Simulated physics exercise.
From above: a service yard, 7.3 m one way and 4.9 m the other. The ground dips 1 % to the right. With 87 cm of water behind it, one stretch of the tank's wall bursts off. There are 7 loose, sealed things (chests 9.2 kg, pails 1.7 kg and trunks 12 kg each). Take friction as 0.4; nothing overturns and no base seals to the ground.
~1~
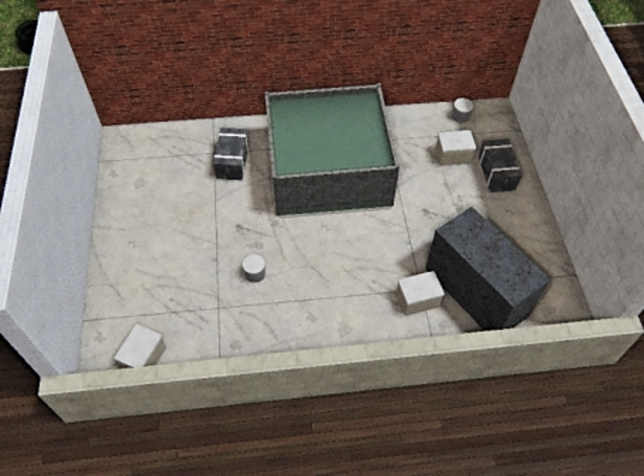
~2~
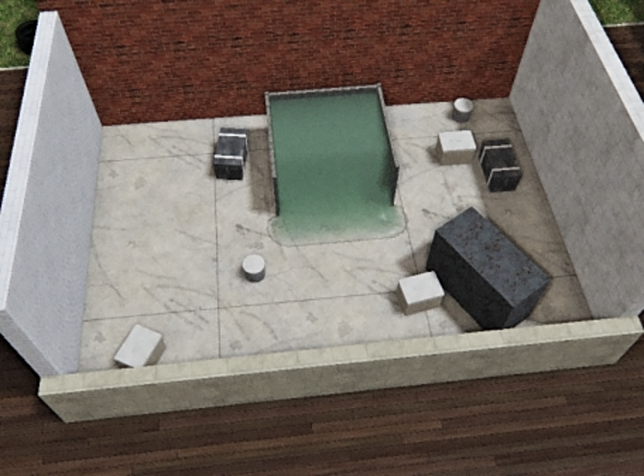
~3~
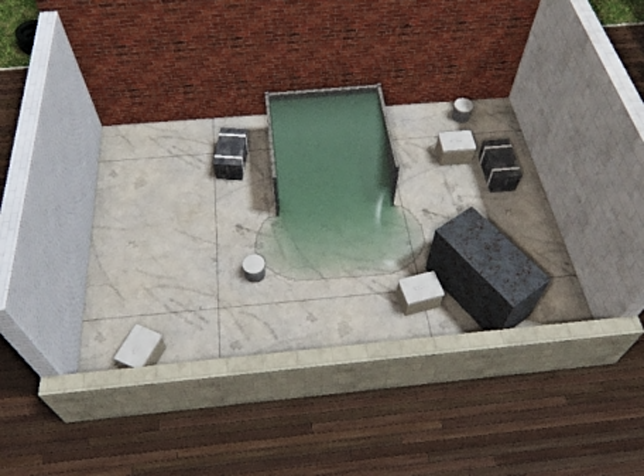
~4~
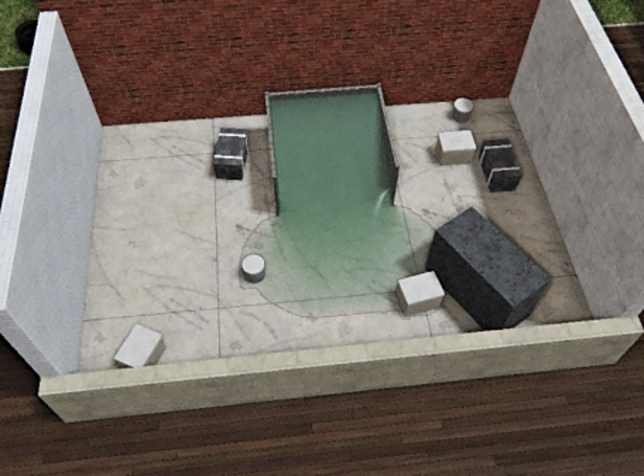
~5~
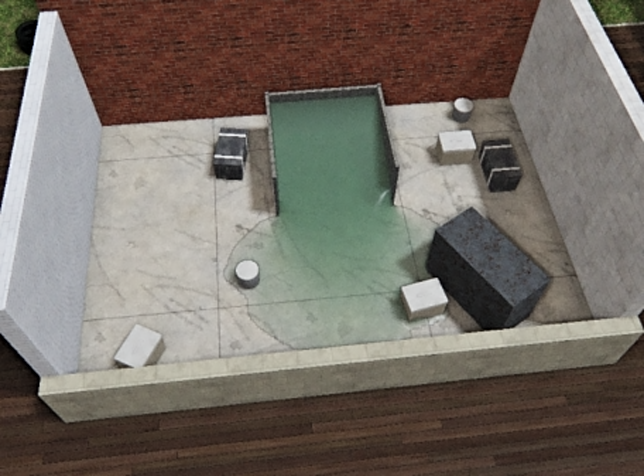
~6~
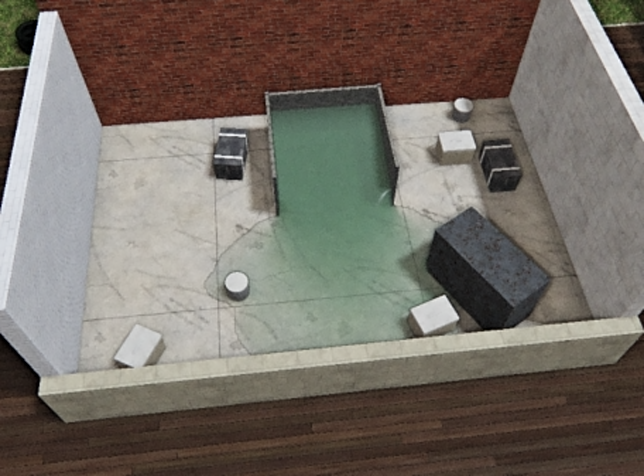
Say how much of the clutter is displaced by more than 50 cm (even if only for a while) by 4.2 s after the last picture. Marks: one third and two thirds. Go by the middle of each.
That comes to two thirds or above.
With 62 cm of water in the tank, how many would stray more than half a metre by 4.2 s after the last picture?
Then 3.
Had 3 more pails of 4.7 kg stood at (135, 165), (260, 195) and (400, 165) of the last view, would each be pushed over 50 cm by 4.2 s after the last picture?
In that order: Over, under, under.
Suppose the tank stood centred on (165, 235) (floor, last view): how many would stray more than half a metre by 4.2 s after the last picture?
In that case 6 of them.
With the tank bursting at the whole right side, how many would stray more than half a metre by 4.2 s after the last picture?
In that case 3 of them.
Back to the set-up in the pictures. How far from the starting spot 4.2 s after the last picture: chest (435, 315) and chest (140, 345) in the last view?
In turn: 140 cm, 450 cm.
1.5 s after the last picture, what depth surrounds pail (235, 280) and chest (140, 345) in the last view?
Roughly 21 and 13 cm.
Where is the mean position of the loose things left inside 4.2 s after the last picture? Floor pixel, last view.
Around (332, 161).
Then, 0.4 s after the last picture 2 of 7 are over 50 cm from their spots; 2 afloat.
Then, 1.5 s after the last picture 3 of 7 are over 50 cm from their spots; 3 afloat.
Then, 2.8 s after the last picture 3 of 7 are over 50 cm from their spots; 3 afloat.
Then, 4.2 s after the last picture 5 of 7 are over 50 cm from their spots, and 5 have been at some point; 6 afloat.
